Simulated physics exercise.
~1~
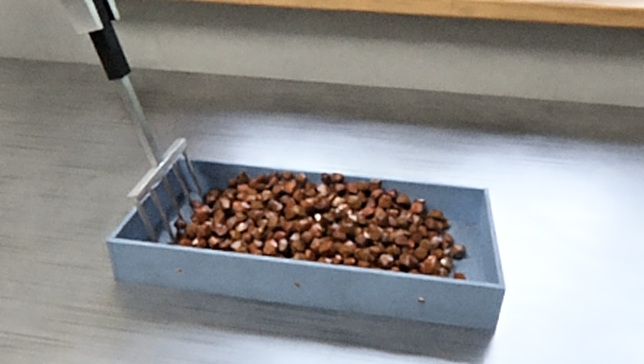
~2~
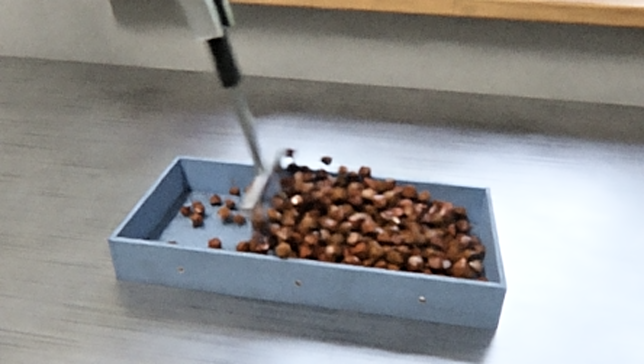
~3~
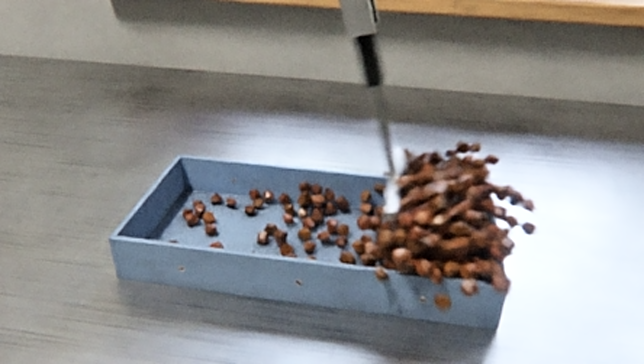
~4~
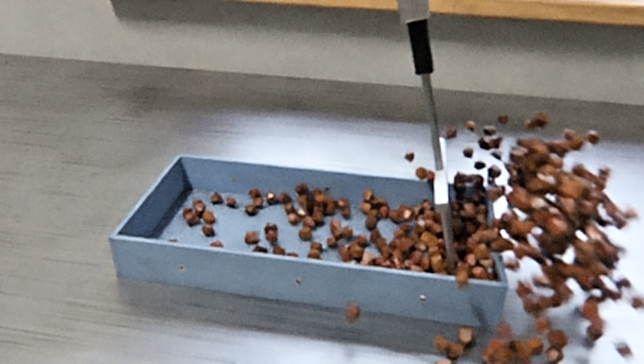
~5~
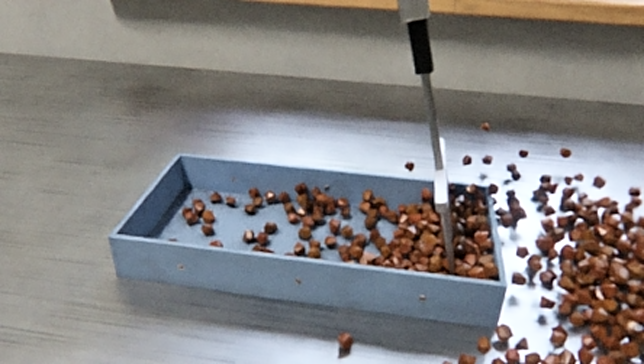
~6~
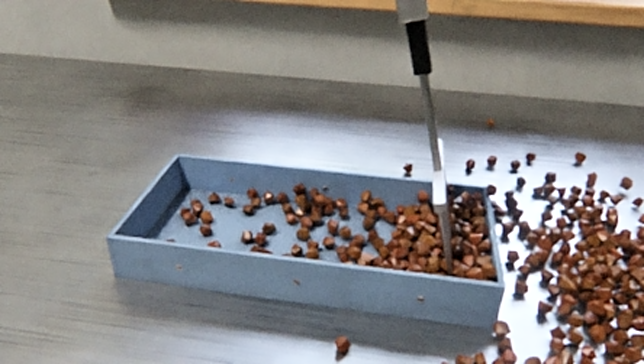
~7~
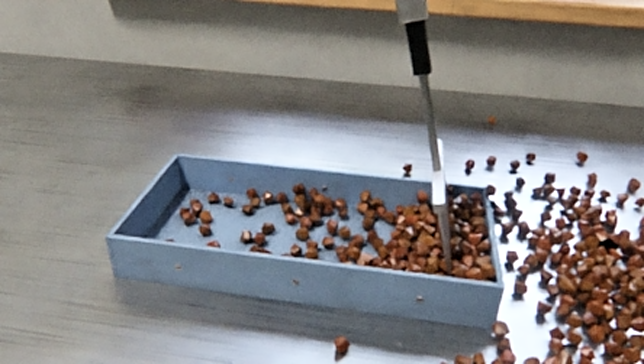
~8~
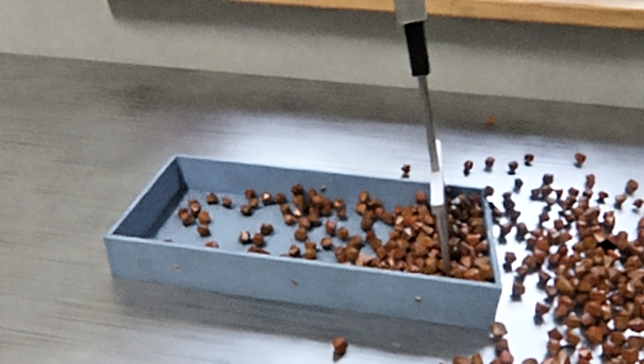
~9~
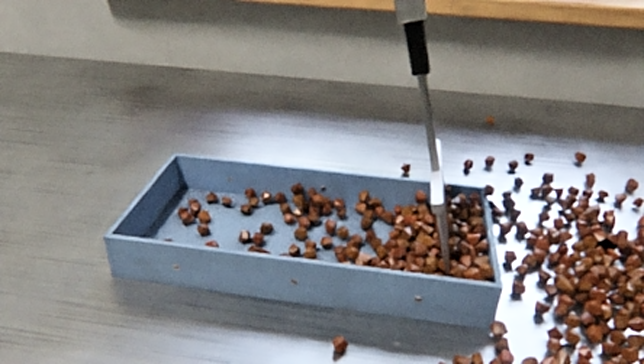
At first, a rake on a mechanical arm stands at the left end of a shallow blue-grey tray heaped with small reddish-brown pellets on a grey table. The rake sweeps quickly to the right, pushing the heap along and leaving a few pellets behind. Near the right end, the pellets pile up steeply and burst over the rim in a dense spray. The rake stops just inside that end while the pellets fly out and scatter across the table. Finally, everything settles, with a broad spread of pellets lying right of the tray and many others still inside, gathered mostly around the motionless rake.
